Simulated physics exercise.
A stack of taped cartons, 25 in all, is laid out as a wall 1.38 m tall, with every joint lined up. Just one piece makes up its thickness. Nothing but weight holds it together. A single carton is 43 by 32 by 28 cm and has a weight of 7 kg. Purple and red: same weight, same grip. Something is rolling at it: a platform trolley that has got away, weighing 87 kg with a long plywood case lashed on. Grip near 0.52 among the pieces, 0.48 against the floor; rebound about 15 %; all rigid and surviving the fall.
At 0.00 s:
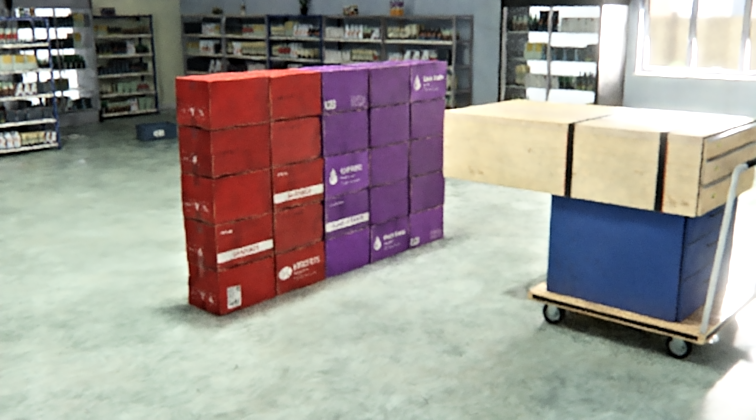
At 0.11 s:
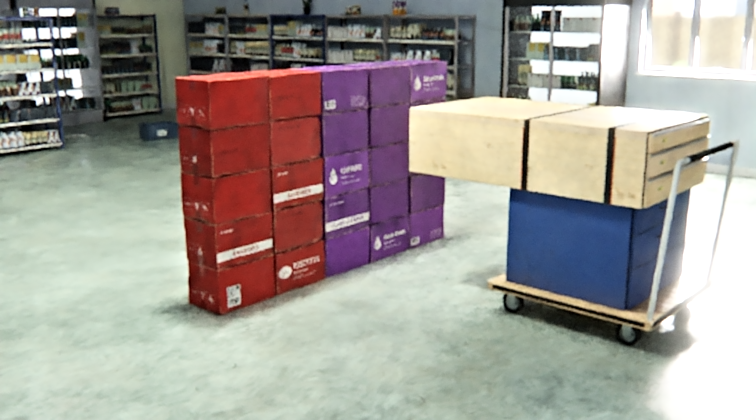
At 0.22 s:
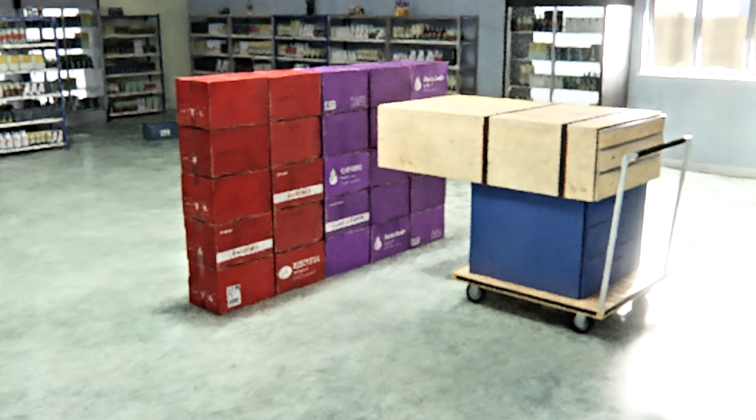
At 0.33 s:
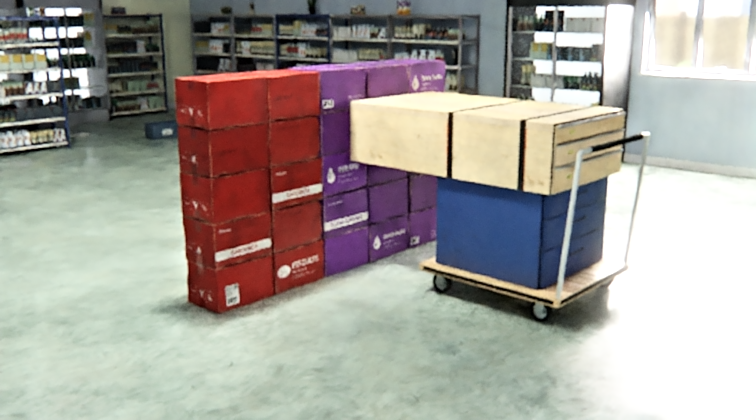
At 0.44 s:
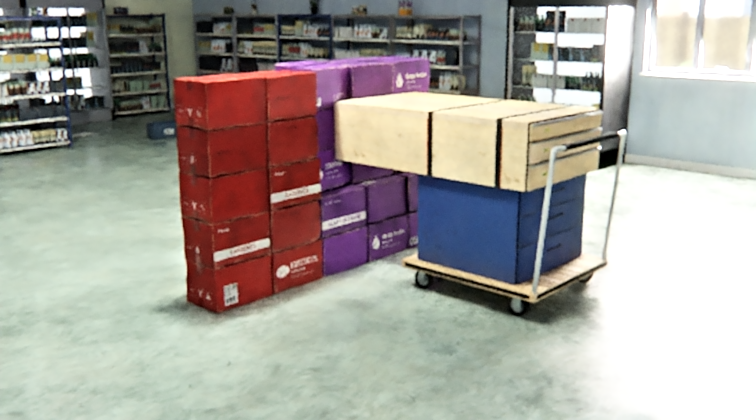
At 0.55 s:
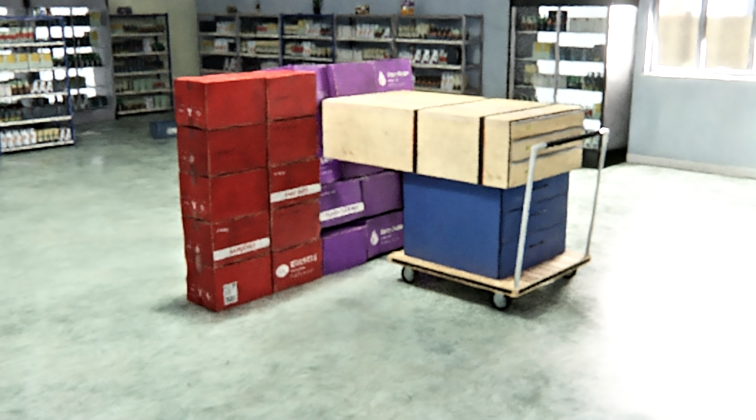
A loaded platform trolley, carrying a long pale wooden crate on a blue box, rolls leftward across the floor toward a neatly stacked wall of red and purple cartons. The crate's end meets the purple section and pushes into it, shoving cartons back and out of line while the red ones barely shift.
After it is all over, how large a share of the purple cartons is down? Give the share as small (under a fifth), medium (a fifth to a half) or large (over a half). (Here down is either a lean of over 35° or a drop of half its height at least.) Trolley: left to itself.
The share is large.
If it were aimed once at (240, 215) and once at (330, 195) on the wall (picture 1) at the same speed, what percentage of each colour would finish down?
You'd get purple at 0 followed by 50, and red at 80 followed by 40 percent.
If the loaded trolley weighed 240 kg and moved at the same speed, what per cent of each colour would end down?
That would leave purple at 60 and red at 0 per cent.
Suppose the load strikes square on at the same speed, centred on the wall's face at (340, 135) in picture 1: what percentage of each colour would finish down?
Result - purple: 50 %; red: 40 %.
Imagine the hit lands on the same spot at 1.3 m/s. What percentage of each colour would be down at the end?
Result - purple: 100%; red: 0%.
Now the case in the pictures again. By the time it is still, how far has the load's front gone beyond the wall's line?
Rest position: Approx. 70 centimetres beyond.
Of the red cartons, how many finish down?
Down at the finish, red: 0.
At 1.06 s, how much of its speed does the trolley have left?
Roughly 0.4 m/s.
After 0.66 s, load 37 cm past the wall's line, still rolling; none of the 15 purple cartons down (0 of 25 in all colours); top purple carton leaning 27°, 9 cm lower.
After 0.84 s, load 53 cm past the wall's line, still rolling; 11 of the 15 purple cartons down (11 of 25 in all colours); top purple carton leaning 59°, 41 cm lower.
After 1.06 s, load 68 cm past the wall's line, still rolling; 11 of the 15 purple cartons down (11 of 25 in all colours); top purple carton on its side.
At rest (1.8 s), load 72 cm past the wall's line, stopped; 11 of the 15 purple cartons down (11 of 25 in all colours); top purple carton on its side; top red carton unmoved. That is 73 per cent. As the last picture would show them, middles, top purple carton near (295, 193), top red carton near (220, 101).
